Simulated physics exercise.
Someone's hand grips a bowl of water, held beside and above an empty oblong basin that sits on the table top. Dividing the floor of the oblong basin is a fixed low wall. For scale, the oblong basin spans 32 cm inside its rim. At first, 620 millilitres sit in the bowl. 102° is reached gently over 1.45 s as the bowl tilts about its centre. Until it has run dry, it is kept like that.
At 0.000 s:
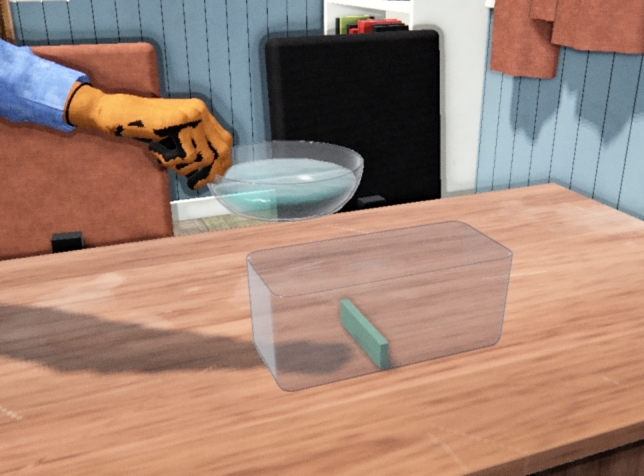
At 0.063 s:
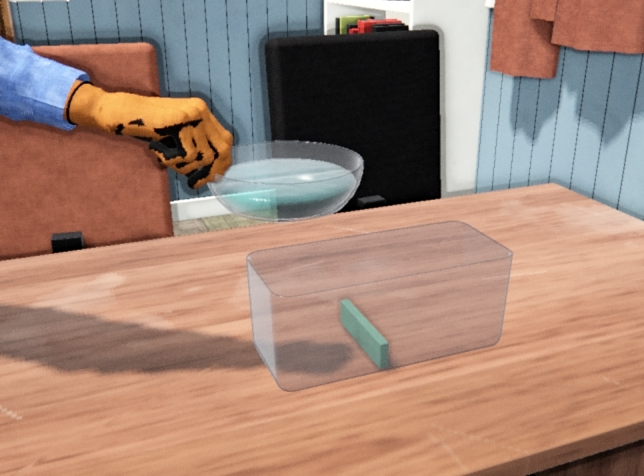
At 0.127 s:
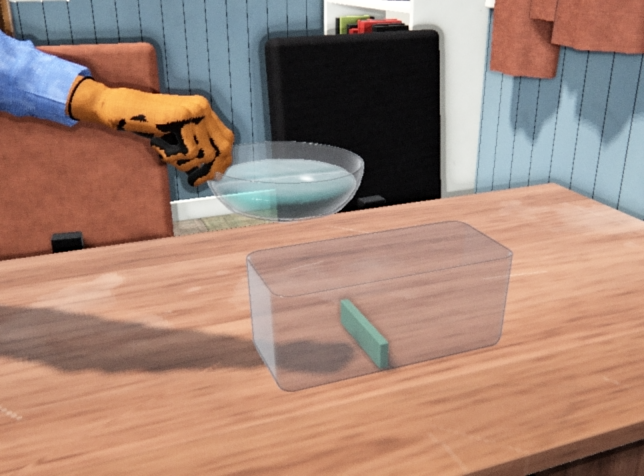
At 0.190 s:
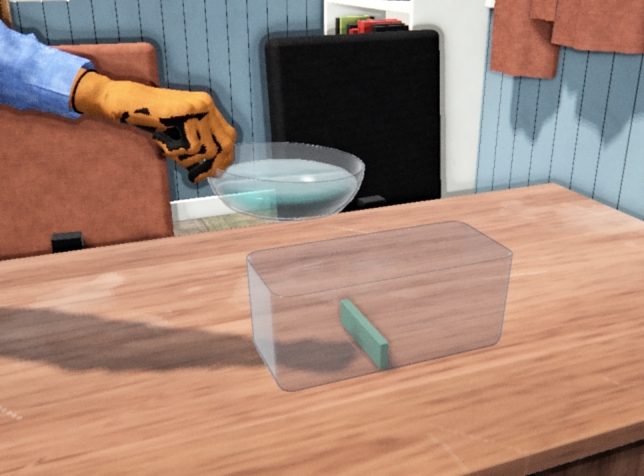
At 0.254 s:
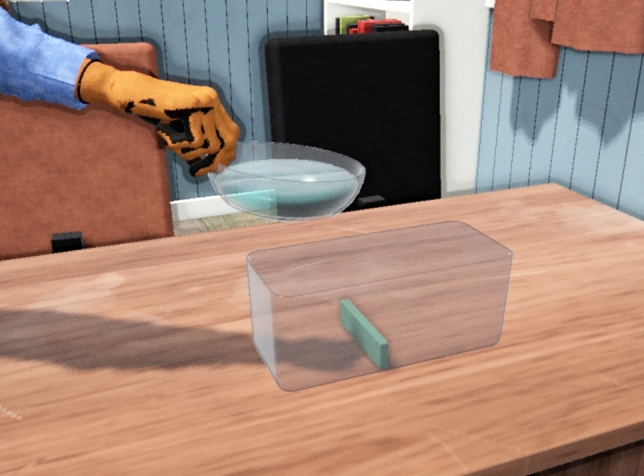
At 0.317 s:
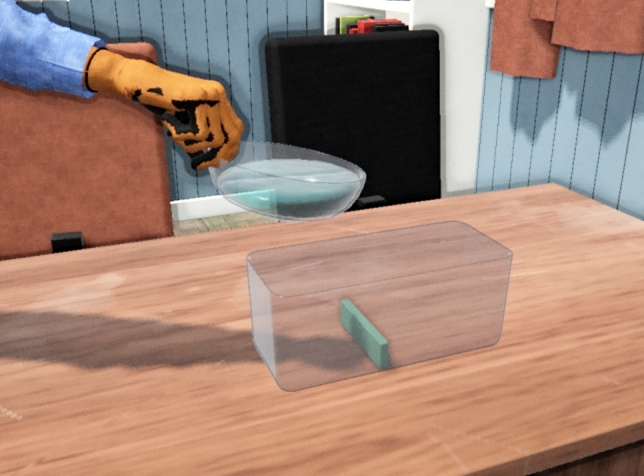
A gloved hand in mottled orange and black, with a blue sleeve, reaches in from the left over a wooden table seen from slightly above, in a room with blue plank walls. It holds a clear bowl of pale teal liquid above a transparent oblong basin with a green bar showing inside, before brown and black chairs. The hand rises slightly and tilts the bowl gently rightward, while the camera stays still.
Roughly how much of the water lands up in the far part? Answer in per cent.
Around 76 %.
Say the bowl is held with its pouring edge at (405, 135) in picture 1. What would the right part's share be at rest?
Then about 95 per cent.
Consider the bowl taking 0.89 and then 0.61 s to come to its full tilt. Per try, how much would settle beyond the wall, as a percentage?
70 and 70 %.
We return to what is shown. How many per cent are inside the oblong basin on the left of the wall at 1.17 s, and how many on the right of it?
Near 18 on the left, 78 on the right.
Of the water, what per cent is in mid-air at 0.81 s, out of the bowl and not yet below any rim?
Around 28 in a hundred.
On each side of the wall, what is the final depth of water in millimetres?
Depths at rest: Left around 8 mm, right around 22 mm.
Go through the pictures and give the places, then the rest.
In the first picture, tilt 0°; pouring edge (355, 154); surface from (211, 185) to (349, 169); the oblong basin's rim runs from (259, 276) to (487, 238); the wall's top is at (363, 321).
In the second picture, tilt 0°; pouring edge (355, 155); surface from (211, 185) to (349, 169).
In the third picture, tilt 2°; pouring edge (356, 157); surface from (212, 184) to (349, 170).
In the fourth picture, tilt 4°; pouring edge (356, 160); surface from (213, 183) to (349, 171).
In the fifth picture, tilt 8°; pouring edge (357, 164); surface from (215, 182) to (350, 171).
In the sixth picture, tilt 12°; pouring edge (357, 169); surface from (218, 182) to (353, 171).
After 0.81 s the tilt is 60° and 36 per cent is still to pour, 1 is left of the wall and 35 right of it.
After 1.17 s the tilt is 93° and 1 per cent is still to pour, 19 is left of the wall and 78 right of it.
After 1.54 s the tilt is 102° and 0 per cent is still to pour, 23 is left of the wall and 77 right of it.
After 1.95 s the tilt is 102° and 0 per cent is still to pour, 23 is left of the wall and 76 right of it.
In the end 23 per cent lies left of the wall, 76 right of it and 0 outside.
